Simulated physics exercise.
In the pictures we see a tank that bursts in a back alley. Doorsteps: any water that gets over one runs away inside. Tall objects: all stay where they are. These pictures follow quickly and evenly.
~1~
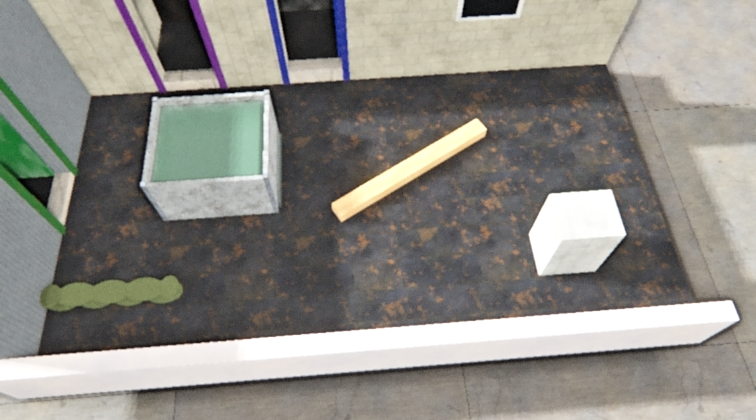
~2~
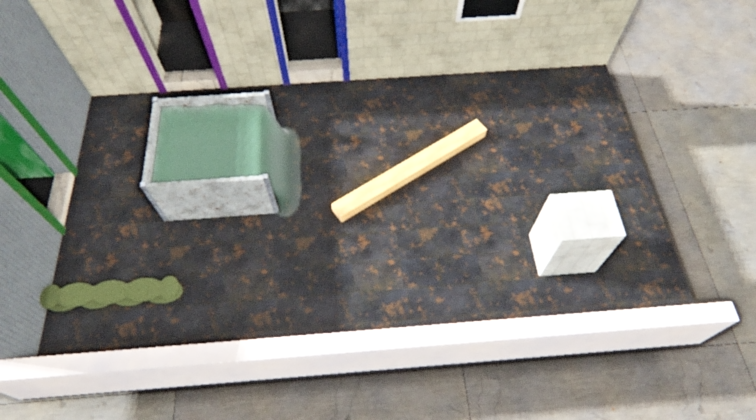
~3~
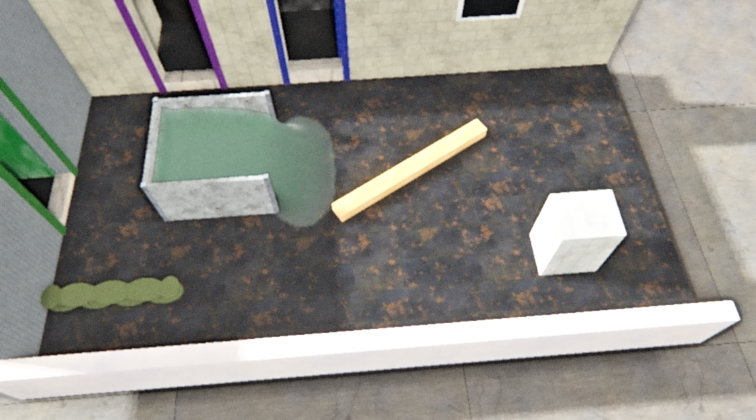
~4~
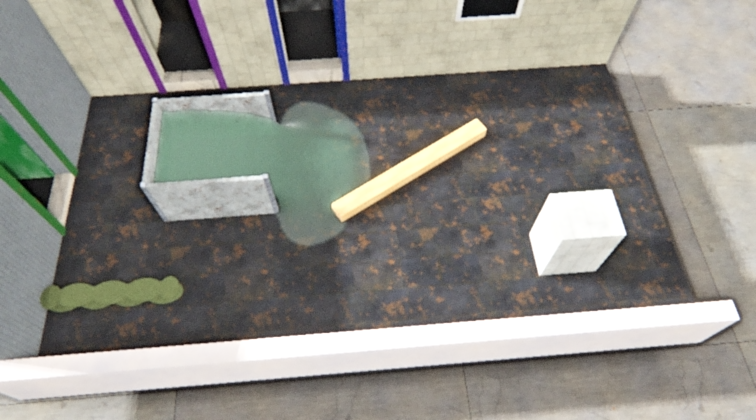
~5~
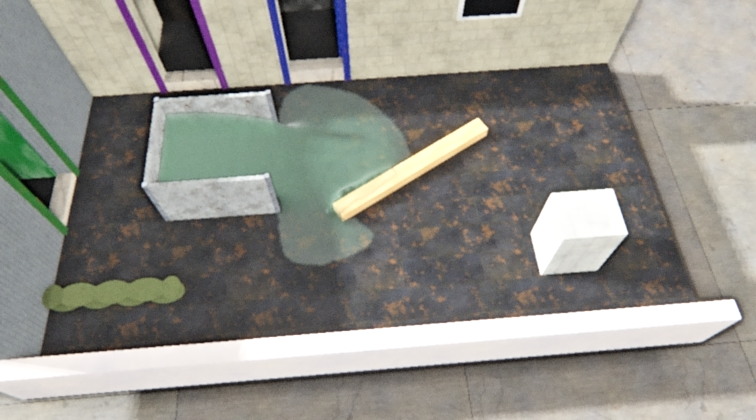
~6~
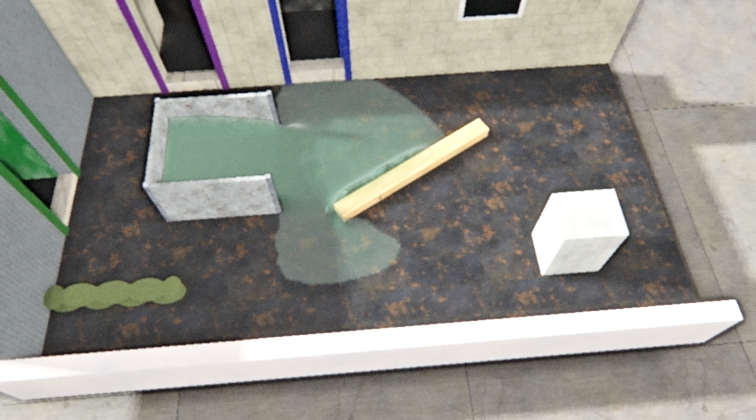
The footage shows a walled yard where greenish water pours from the right side of a square grey tank, spreading across the dark ground, reaching a slanted wooden beam and fanning out around its near end and along its length.
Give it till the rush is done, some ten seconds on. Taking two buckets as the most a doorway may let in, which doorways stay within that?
My prediction: The green door does not surpass two buckets. The blue door does not surpass two buckets. The purple door does not surpass two buckets.
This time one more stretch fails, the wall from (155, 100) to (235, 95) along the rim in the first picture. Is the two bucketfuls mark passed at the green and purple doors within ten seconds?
Green door keeps below it, purple door lets more in.
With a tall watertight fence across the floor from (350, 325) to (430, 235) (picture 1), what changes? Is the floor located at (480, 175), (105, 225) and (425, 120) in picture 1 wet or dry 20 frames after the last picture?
Outcome per location, in sequence: Soaking, unsoaked, soaking.
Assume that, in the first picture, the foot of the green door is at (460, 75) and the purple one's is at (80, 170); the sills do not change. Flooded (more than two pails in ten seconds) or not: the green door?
The green door exceeds it.
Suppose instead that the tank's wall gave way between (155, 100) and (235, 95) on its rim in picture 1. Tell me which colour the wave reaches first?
Call it the purple door.
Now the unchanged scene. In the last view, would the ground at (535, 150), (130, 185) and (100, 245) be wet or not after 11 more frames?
Result, in order: Waterlogged / unflooded / unflooded.
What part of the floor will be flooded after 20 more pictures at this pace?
I reckon around 50 %.
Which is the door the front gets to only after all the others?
The green door.
A moment on, water covers 35 % of the floor; the green door not reached, the blue door wet at the sill, nothing in, the purple door not reached.
Next, water covers 50 % of the floor; the green door not reached, the blue door wet at the sill, nothing in, the purple door not reached.
Then, water covers 50 % of the floor; the green door not reached, the blue door wet at the sill, nothing in, the purple door not reached.
Later, water covers 65 % of the floor; the green door not reached, the blue door wet at the sill, nothing in, the purple door wet at the sill, nothing in.
In the end, water covers 70 % of the floor; the green door wet at the sill, nothing in, the blue door wet at the sill, nothing in, the purple door wet at the sill, nothing in.
